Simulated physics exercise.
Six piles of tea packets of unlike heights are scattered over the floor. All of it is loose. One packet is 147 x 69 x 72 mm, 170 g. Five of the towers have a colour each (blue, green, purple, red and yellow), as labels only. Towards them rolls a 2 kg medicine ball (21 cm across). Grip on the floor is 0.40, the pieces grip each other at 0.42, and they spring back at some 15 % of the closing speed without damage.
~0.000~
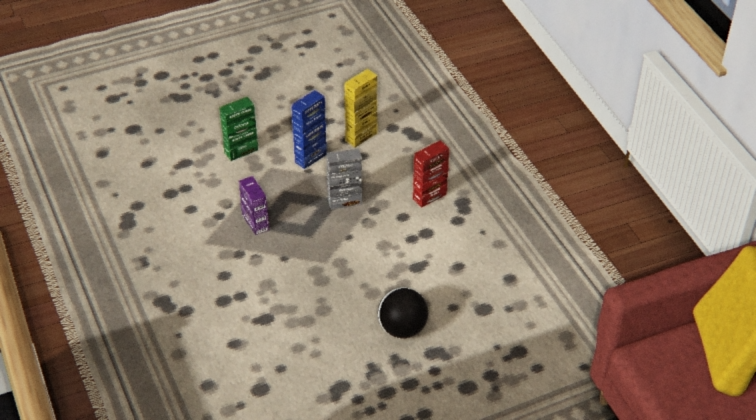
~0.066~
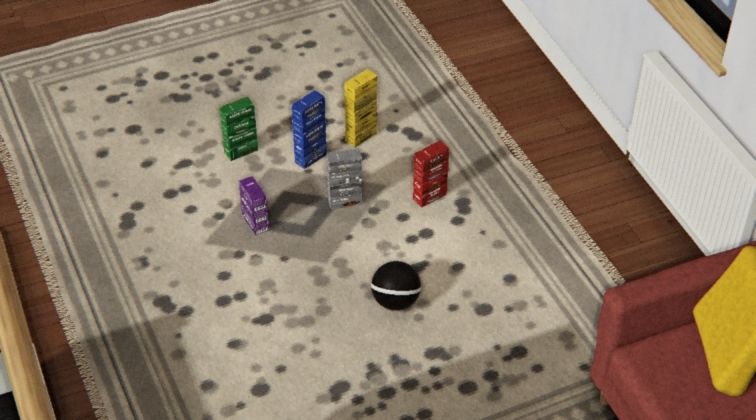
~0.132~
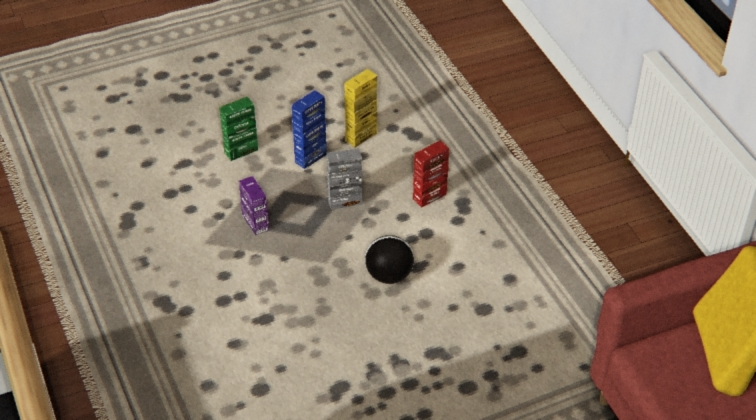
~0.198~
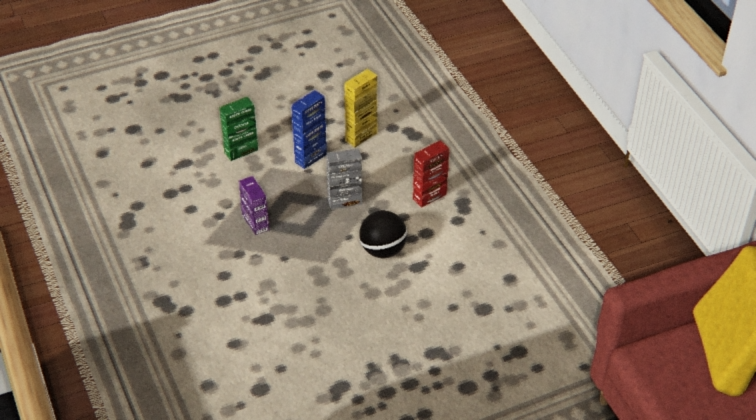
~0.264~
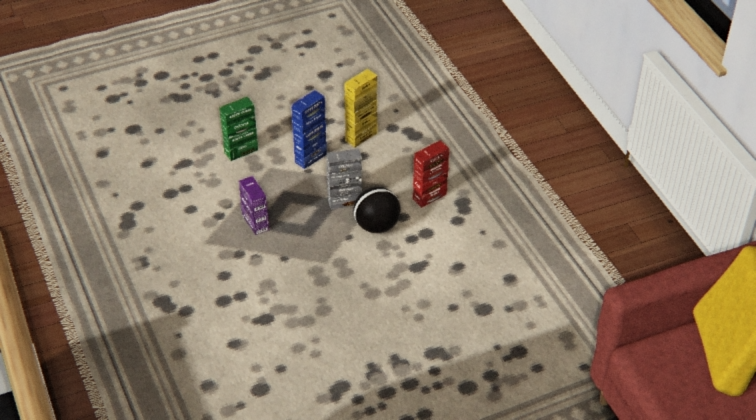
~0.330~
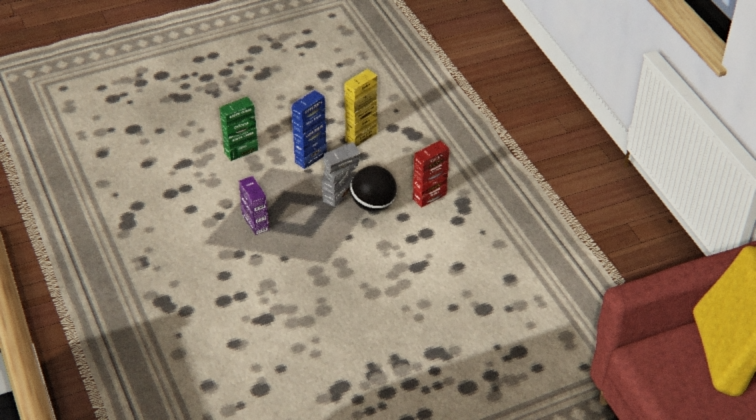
A patterned rug with dark spots covers a wooden floor, seen from high above at an angle, with a red armchair and yellow cushion at right. Green, blue and yellow stacks of packets stand behind purple, grey and red ones, with a black ball in front. The ball rolls away from the unmoving camera, slightly leftward, and bumps the grey stack, which twists and leans left.
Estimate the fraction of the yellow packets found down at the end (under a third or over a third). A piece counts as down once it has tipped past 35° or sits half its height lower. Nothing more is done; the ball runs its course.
Over a third of them.
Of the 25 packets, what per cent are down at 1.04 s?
At that moment 25 per cent.
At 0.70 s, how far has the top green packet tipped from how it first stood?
Some 0°.
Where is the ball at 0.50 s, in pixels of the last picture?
Around (369, 141).
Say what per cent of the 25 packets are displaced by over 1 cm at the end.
Shifted: 45 per cent.
After 0.50 s, ball still moving; none of the 5 yellow packets down (2 of 25 in all colours); top yellow packet unmoved.
After 0.70 s, ball still moving; 3 of the 5 yellow packets down (5 of 25 in all colours); top yellow packet on its side.
After 1.04 s, ball still moving; 4 of the 5 yellow packets down (6 of 25 in all colours); top yellow packet on its side.
In the end (1.8 s), ball rolling away; 4 of the 5 yellow packets down (6 of 25 in all colours); top yellow packet on its side; top blue packet unmoved. That is 80 per cent. From the last view, middles, top yellow packet near (392, 134), top blue packet near (308, 106).
